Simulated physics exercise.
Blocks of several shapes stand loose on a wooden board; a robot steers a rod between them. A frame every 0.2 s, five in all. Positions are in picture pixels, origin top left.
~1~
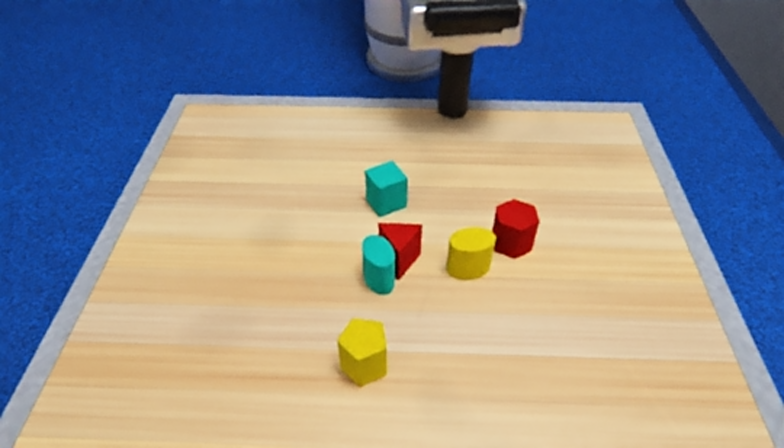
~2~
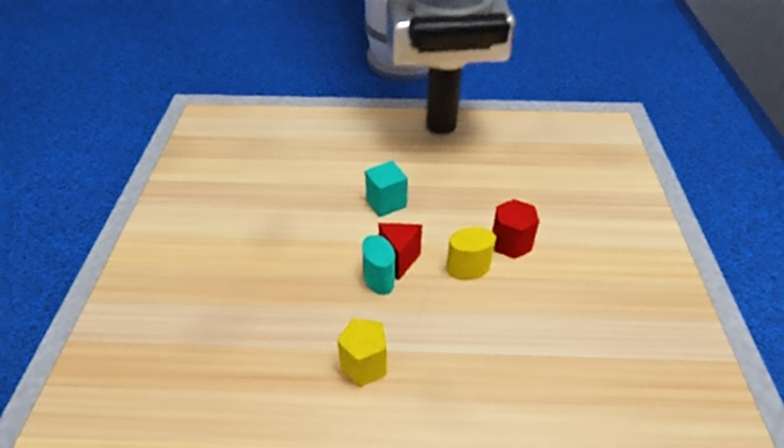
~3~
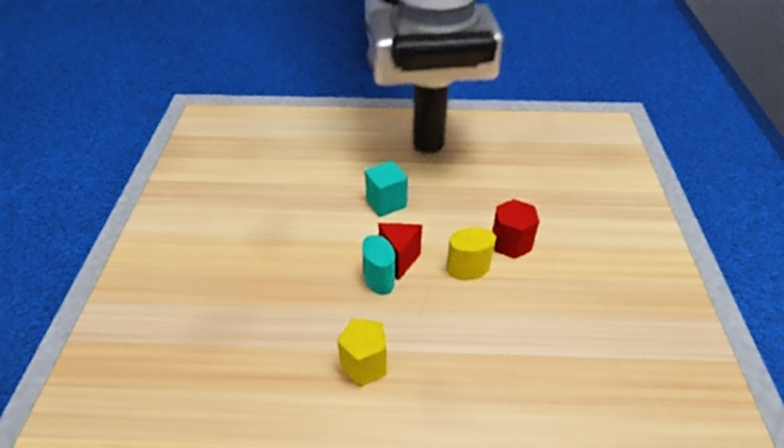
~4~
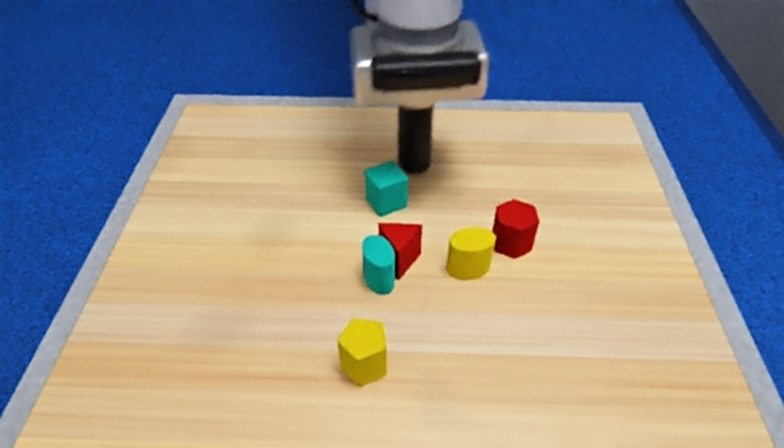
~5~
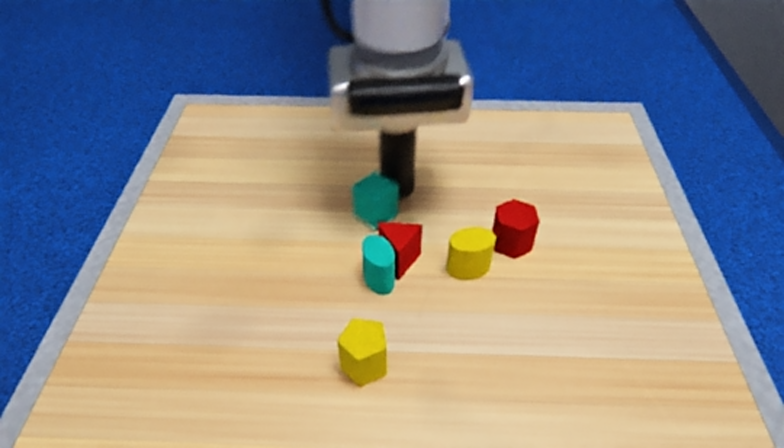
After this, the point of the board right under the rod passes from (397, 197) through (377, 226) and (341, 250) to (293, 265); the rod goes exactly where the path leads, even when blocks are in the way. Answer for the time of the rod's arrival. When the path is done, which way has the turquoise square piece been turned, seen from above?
Viewed from overhead, the turquoise square piece winds up turned anticlockwise.
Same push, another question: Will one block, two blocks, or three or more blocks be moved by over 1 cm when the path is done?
One block shifts.
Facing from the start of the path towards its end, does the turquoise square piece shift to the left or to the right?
My answer: Left.
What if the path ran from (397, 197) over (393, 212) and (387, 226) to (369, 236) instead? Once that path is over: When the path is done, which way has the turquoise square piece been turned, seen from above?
Clockwise, from overhead.
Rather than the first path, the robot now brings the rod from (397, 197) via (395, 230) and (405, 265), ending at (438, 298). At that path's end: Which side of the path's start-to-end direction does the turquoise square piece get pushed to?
Facing from start to end, it shifts right.
The first path, step by step. One third of the way, rod at (376, 218); turquoise square piece at (347, 215), turned 15° clockwise.
Two thirds of the way, rod at (338, 242); turquoise square piece at (310, 244).
At the end, rod at (291, 255); turquoise square piece at (277, 265), turned 50° anticlockwise; red triangular block not moved.
